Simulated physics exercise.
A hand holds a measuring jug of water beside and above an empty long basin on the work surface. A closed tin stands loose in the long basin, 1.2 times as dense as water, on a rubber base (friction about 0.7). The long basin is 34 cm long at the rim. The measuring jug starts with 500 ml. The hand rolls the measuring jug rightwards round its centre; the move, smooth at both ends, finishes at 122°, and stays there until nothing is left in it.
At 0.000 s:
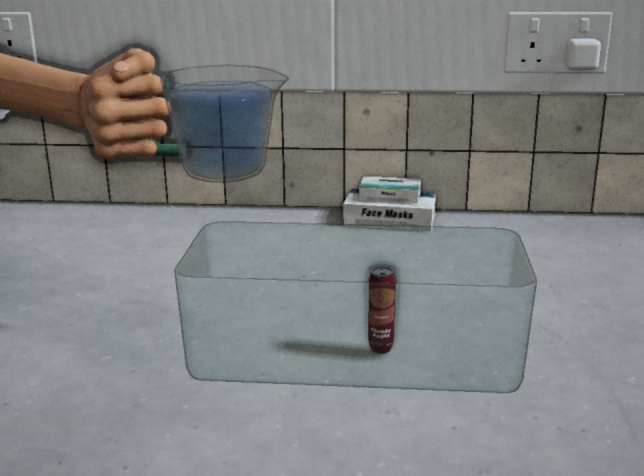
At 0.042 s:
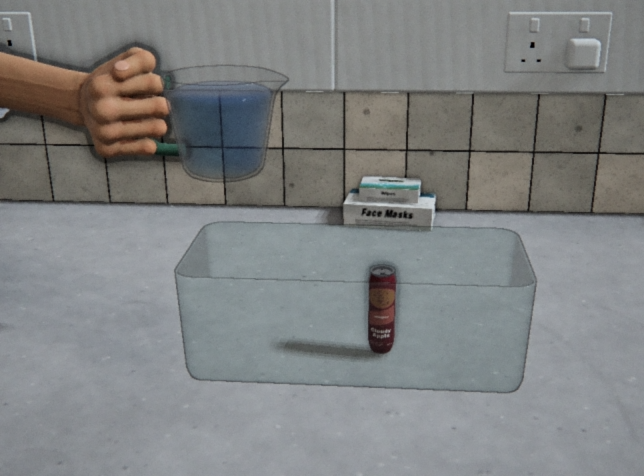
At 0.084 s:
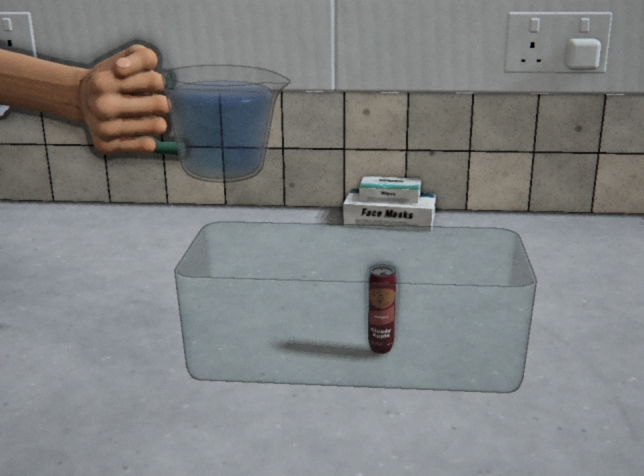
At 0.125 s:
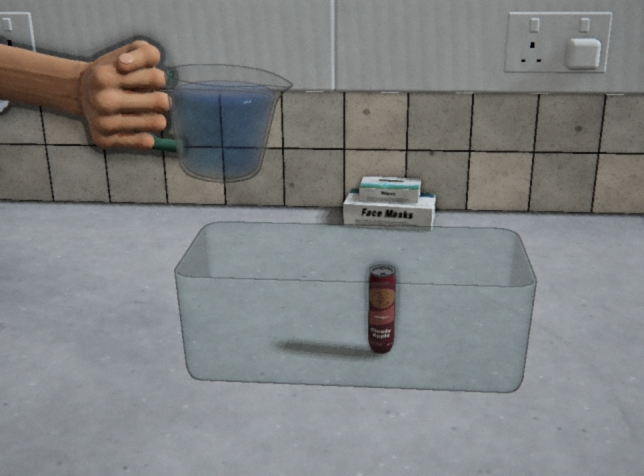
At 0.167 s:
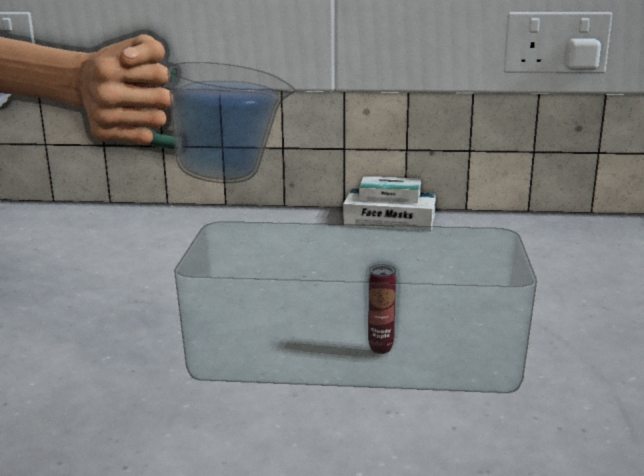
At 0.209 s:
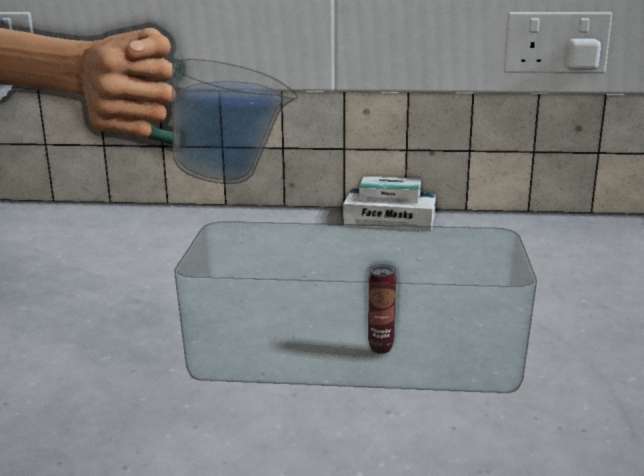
A hand slowly tilts a jug of blue water rightwards above a clear basin holding a red tin.
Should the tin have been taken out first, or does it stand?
It topples.
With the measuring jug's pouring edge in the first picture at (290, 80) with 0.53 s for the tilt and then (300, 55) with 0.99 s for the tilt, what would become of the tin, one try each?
First it goes over; then it goes over.
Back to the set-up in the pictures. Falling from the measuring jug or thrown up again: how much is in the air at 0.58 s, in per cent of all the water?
Near 28 in a hundred.
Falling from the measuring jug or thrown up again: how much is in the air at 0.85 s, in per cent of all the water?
Some 6 per cent.
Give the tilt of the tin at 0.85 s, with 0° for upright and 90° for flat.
Near 10° from upright.
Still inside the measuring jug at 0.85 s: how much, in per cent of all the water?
Some 3 per cent.
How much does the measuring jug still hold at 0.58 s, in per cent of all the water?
Some 54 per cent.
By 0.58 s the tilt is 82° and 54 per cent is still to pour; the tin stands where it began.
By 0.85 s the tilt is 119° and 3 per cent is still to pour; the tin leans 10°.
By 1.14 s the tilt is 122° and 0 per cent is still to pour; the tin lies on its side.
By 1.45 s the tilt is 122° and 0 per cent is still to pour; the tin lies on its side.
At rest the tin lies on its side.
